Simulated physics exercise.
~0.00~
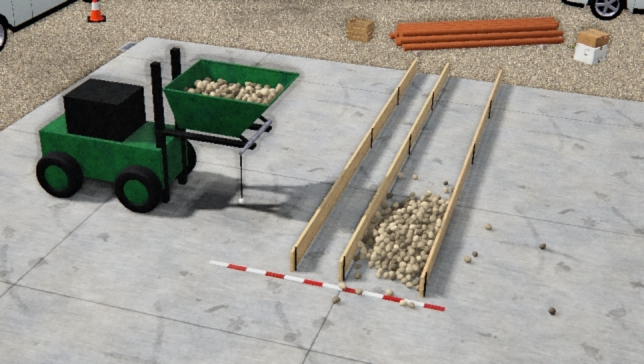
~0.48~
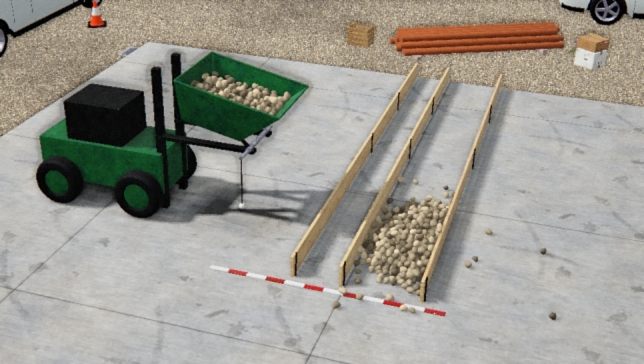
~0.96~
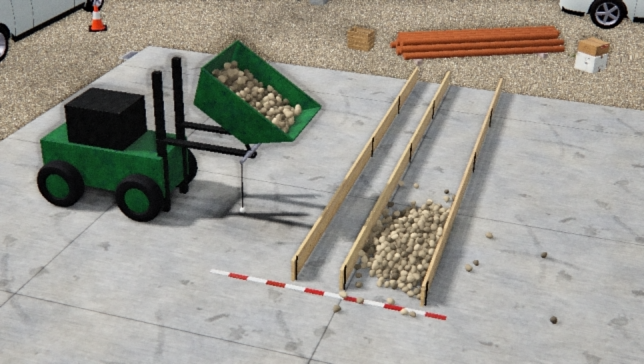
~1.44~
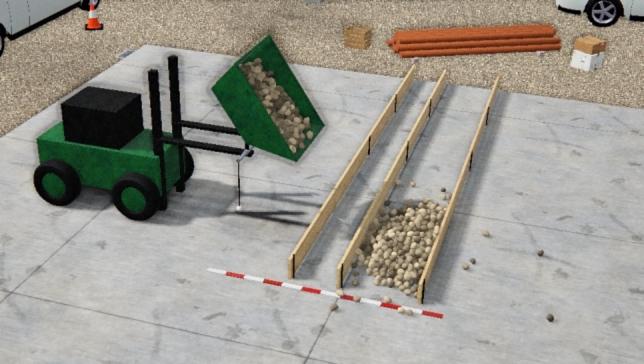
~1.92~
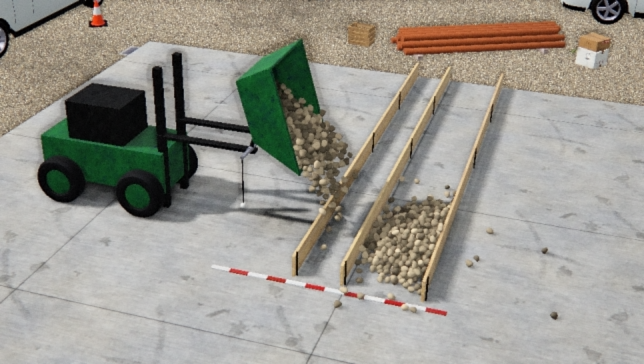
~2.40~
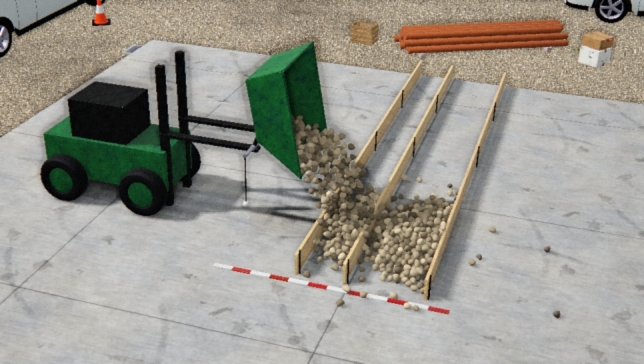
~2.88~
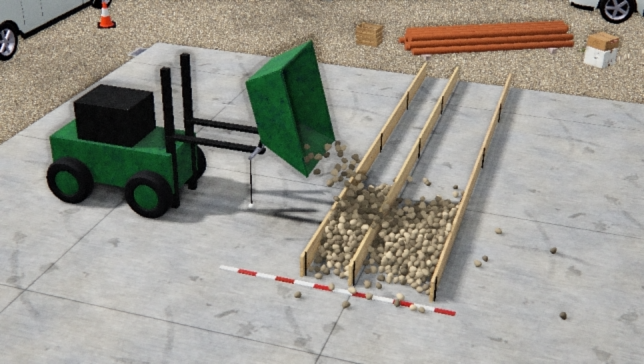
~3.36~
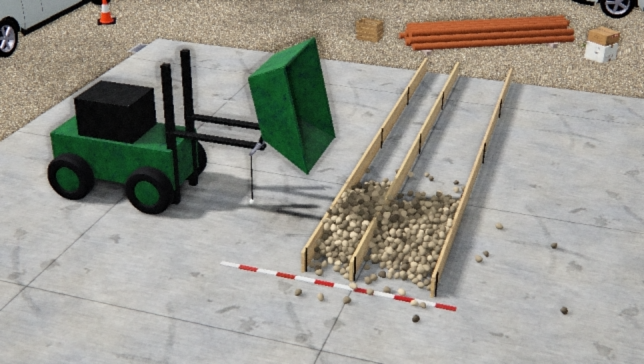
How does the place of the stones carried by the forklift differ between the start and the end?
At the start they are up in the green skip, and at the end they lie lower and further right, on the ground mostly in the left bay between the boards.
The green forklift's skip tips right and empties its stones, mostly into the left bay.
